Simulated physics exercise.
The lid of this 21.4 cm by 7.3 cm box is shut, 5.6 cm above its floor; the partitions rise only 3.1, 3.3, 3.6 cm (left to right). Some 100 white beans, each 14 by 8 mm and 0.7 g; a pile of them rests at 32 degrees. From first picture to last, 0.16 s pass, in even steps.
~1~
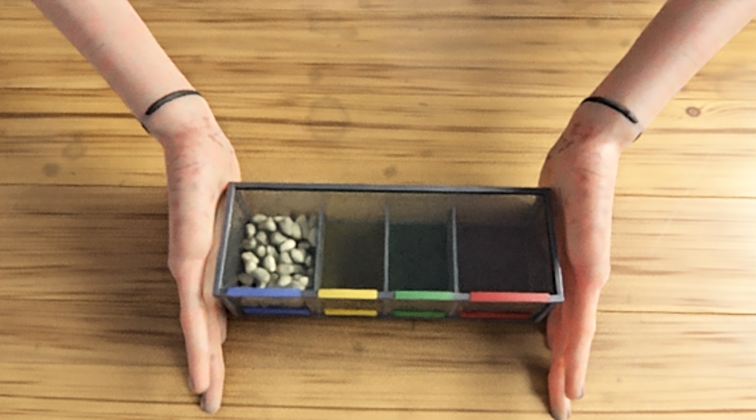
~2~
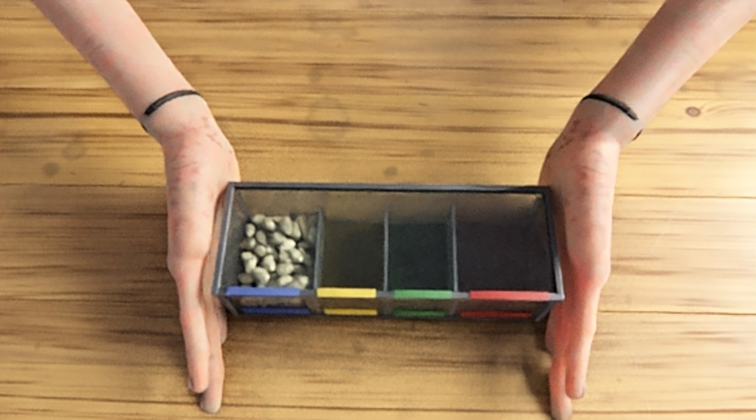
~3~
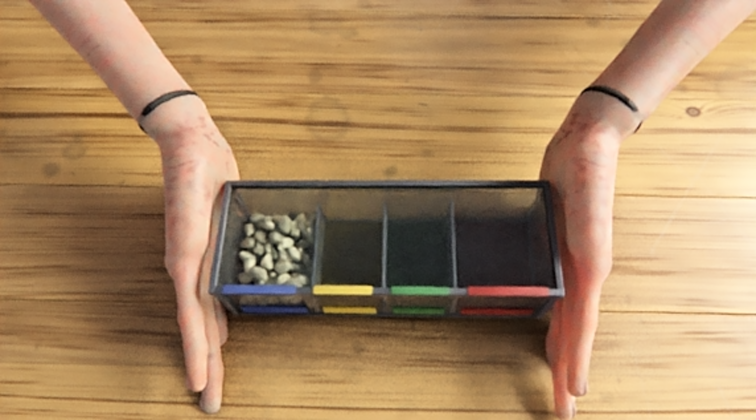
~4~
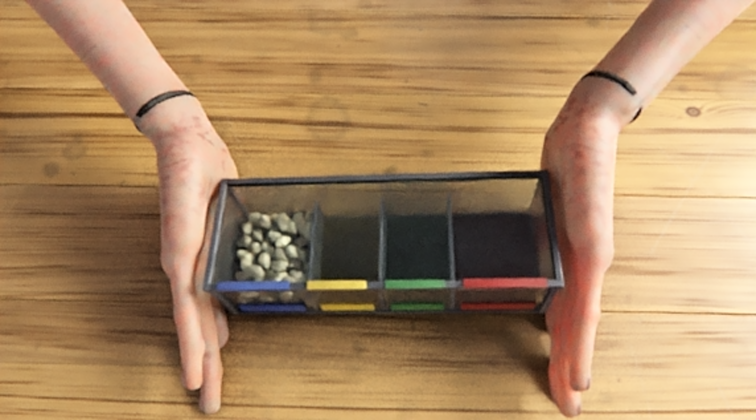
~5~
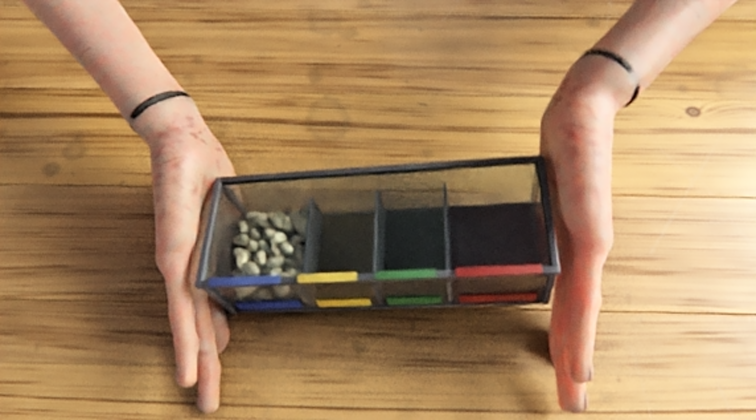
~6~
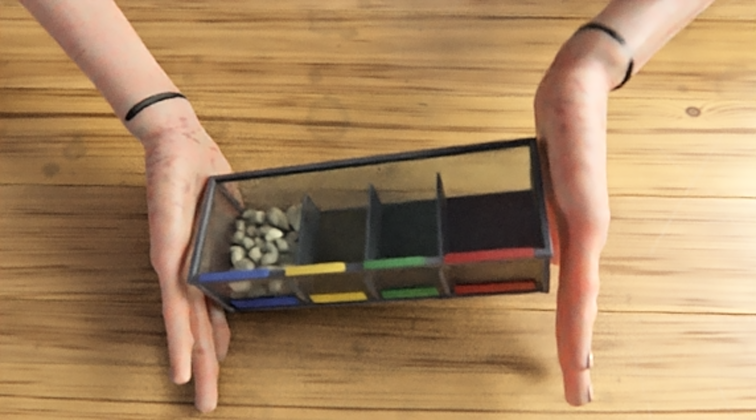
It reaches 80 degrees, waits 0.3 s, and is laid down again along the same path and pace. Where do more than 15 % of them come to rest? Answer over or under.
Red: Under, blue: Over, green: Under, yellow: Under.
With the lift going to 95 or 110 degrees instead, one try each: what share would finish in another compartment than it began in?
Some 0 and 0 per cent.
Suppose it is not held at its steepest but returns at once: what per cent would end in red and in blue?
Red 0, blue 100.
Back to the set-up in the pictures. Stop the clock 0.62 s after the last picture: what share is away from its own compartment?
Roughly 0 per cent.
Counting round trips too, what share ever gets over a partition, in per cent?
Some 0 per cent.
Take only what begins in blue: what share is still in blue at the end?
About 100 per cent.
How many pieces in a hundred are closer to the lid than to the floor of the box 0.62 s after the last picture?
Some 30 per cent.
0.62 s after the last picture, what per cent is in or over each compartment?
Red 0; blue 100; green 0; yellow 0.
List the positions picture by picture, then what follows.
Box tilt 0 degrees, front corners at (220, 290) and (556, 297); blue 100 %, in the first picture.
Box tilt 1 degrees, front corners at (219, 289) and (556, 295), in the second picture.
Box tilt 3 degrees, front corners at (216, 288) and (556, 290), in the third picture.
Box tilt 6 degrees, front corners at (211, 285) and (555, 281), lowest corner left back, in the fourth picture.
Box tilt 10 degrees, front corners at (203, 281) and (552, 268), lowest corner left back, in the fifth picture.
Box tilt 15 degrees, front corners at (195, 278) and (544, 251), lowest corner left back; blue 100 %, in the sixth picture.
Then, 0.62 s after the last picture, tilt 80 degrees; blue 100 %.
Then, 1.04 s after the last picture, tilt 46 degrees; blue 100 %.
Then, 1.54 s after the last picture, tilt 0 degrees; blue 100 %.
In the end, red 0 %, blue 100 %, green 0 %, yellow 0 %.
